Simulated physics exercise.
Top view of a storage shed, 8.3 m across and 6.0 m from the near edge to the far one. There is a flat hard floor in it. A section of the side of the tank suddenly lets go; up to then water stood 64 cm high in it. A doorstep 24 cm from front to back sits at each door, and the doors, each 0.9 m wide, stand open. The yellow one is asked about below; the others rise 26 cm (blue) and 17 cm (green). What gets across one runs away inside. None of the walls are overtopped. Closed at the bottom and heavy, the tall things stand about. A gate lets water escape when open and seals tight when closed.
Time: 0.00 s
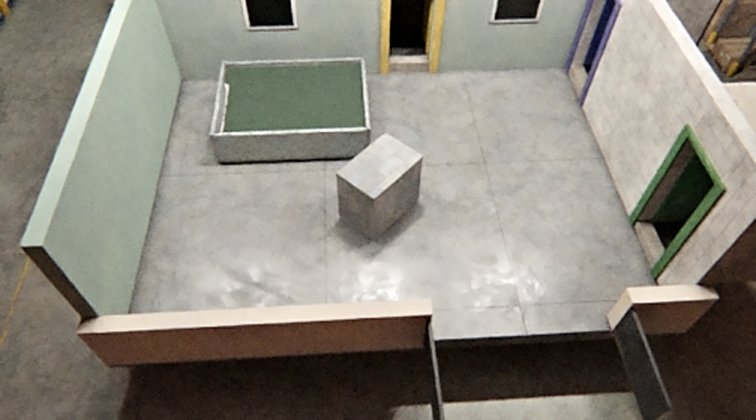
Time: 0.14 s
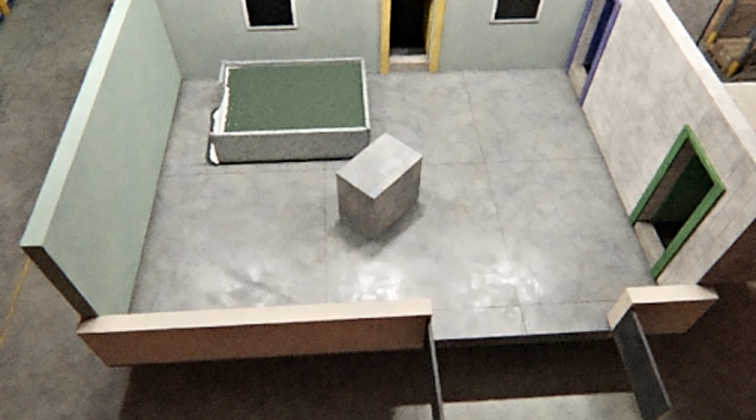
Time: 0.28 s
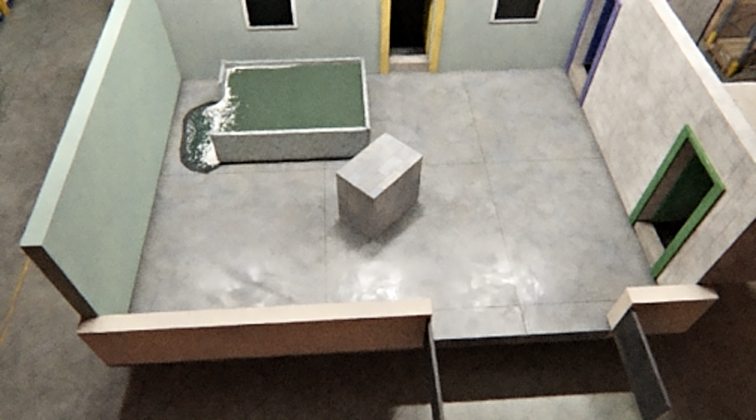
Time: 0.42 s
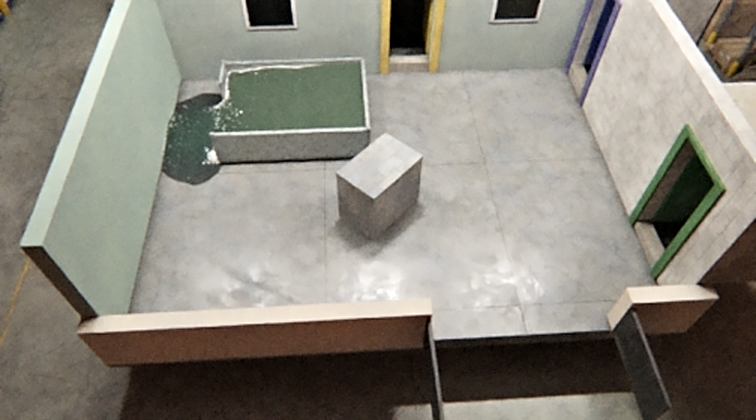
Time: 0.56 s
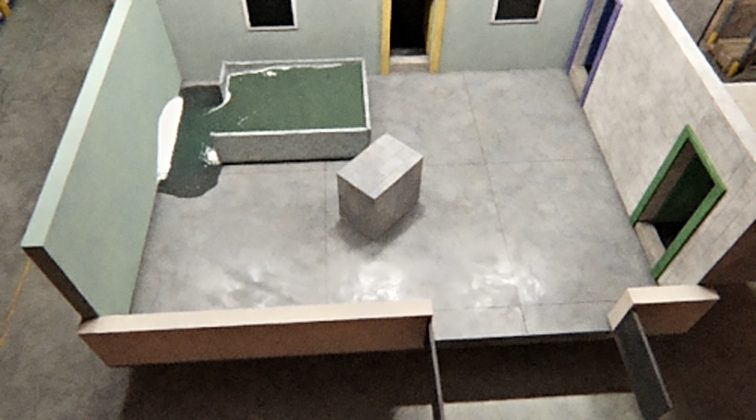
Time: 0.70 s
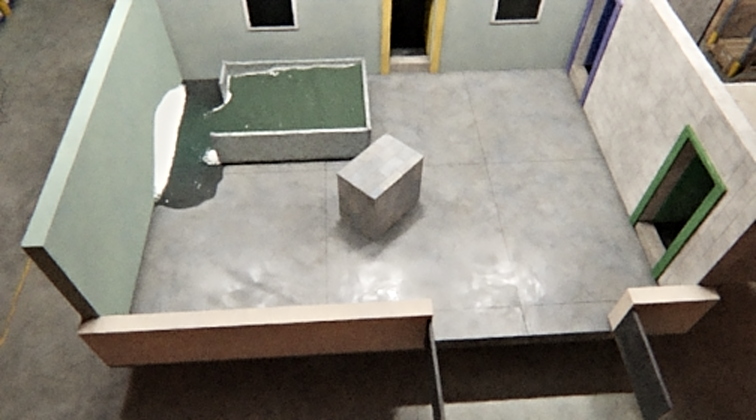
The clip opens on a top view of a roofless room with a grey block near the middle and a low tank of dark green liquid, still at first. The tank's left side gives way, and liquid pours onto the floor, spreading left to the pale green wall, where white foam appears along its base.
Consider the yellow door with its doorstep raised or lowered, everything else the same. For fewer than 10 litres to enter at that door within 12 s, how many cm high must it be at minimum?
It must be roughly 7.5 cm high.
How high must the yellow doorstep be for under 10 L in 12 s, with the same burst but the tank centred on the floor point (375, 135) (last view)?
In that case about 5.0 cm.
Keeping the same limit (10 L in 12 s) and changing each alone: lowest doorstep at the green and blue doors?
You'd want some 10.0 cm at green and some 13.5 cm at blue.
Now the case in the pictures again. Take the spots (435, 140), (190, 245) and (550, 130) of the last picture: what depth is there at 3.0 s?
Roughly 0, then 8, then 0 cm.
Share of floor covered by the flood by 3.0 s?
30 %.
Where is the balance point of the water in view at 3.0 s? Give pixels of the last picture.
At about (256, 148).
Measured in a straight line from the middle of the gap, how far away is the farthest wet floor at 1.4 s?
The front sits around 3.4 m out.
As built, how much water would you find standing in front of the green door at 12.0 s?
It works out to about 7.0 centimetres deep.
After 1.4 s water covers 10 % of the floor, deepest (50 cm) near (169, 142); it has not reached the yellow door.
After 3.0 s water covers 30 % of the floor, deepest (41 cm) near (182, 86); 8 cm at the yellow door, 0 litres in over its 24 cm doorstep.
After 12.0 s water covers 100 % of the floor, deepest (10 cm) near (180, 92); 4 cm at the yellow door, 0 litres in over its 24 cm doorstep.
At the yellow door as built, the water arrived by 2.7 s and peaked near 12 cm at 4.0 s.
Run again over the same 12 s with other heights there, 14 litres in over 6.5 cm, 6 litres over 8.5 cm. The limit of 10 litres is kept from about 7.5 cm up.
